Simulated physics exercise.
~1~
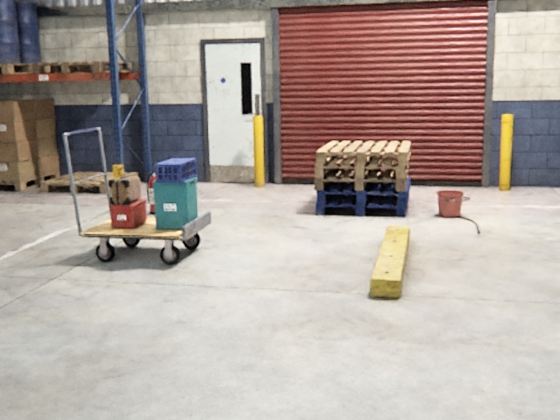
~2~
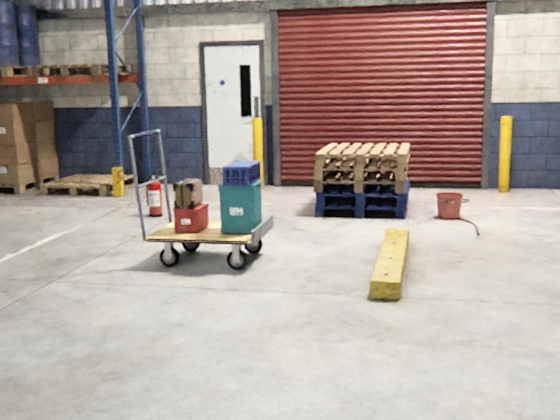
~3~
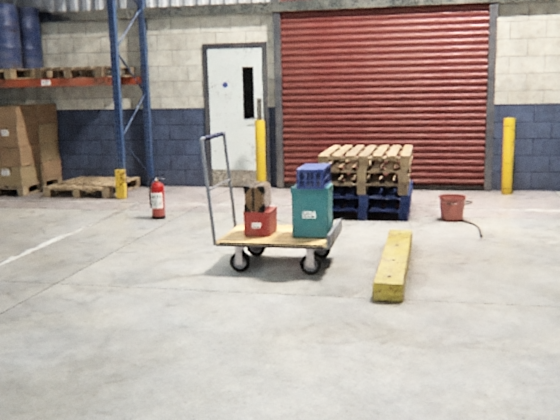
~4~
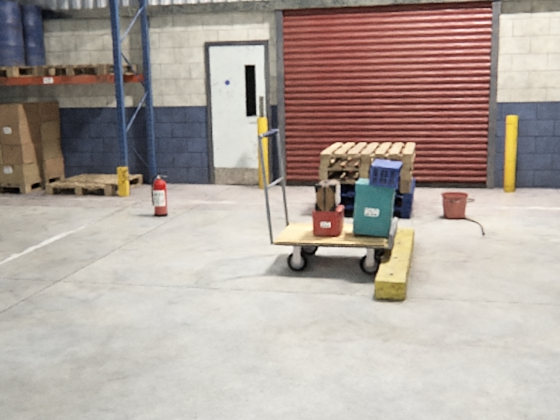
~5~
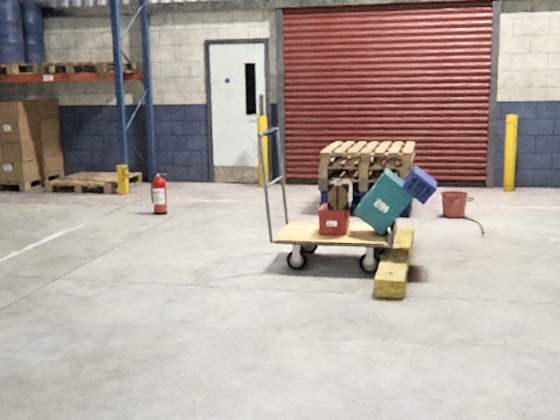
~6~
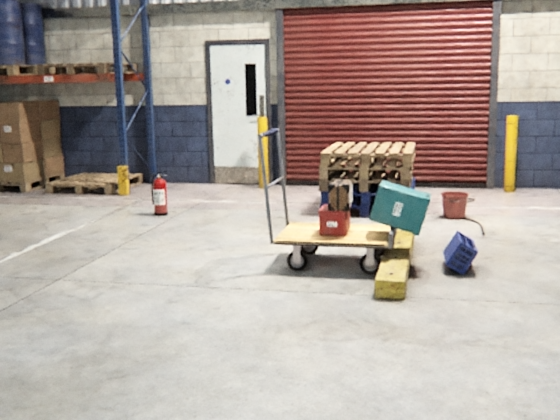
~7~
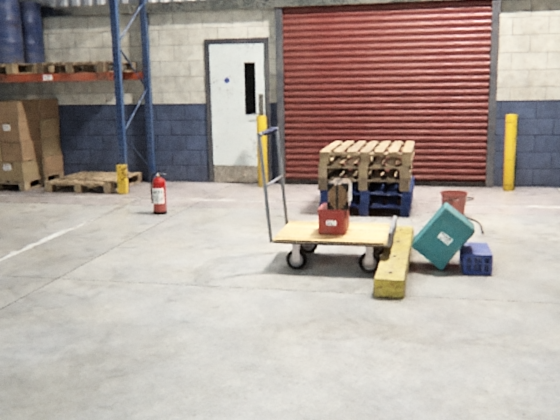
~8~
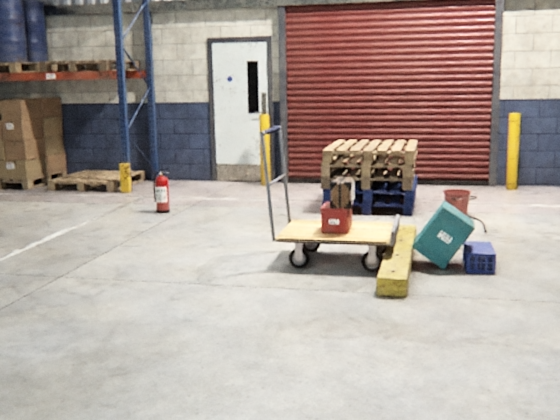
At the start, a flat trolley with a tall handle stands at the left of a warehouse floor, carrying a red tote, a brown case, and a teal tote with a blue crate on top. It rolls to the right, passing in front of a red fire extinguisher, until it meets a yellow kerb and stops abruptly. The blue crate slides off the front and the teal tote tips after it. The crate tumbles to the floor beyond the kerb, and the tote rolls over and drops behind it. Finally, both lie still past the kerb, the teal tote tilted beside the overturned crate, while the red tote and brown case remain on the trolley.
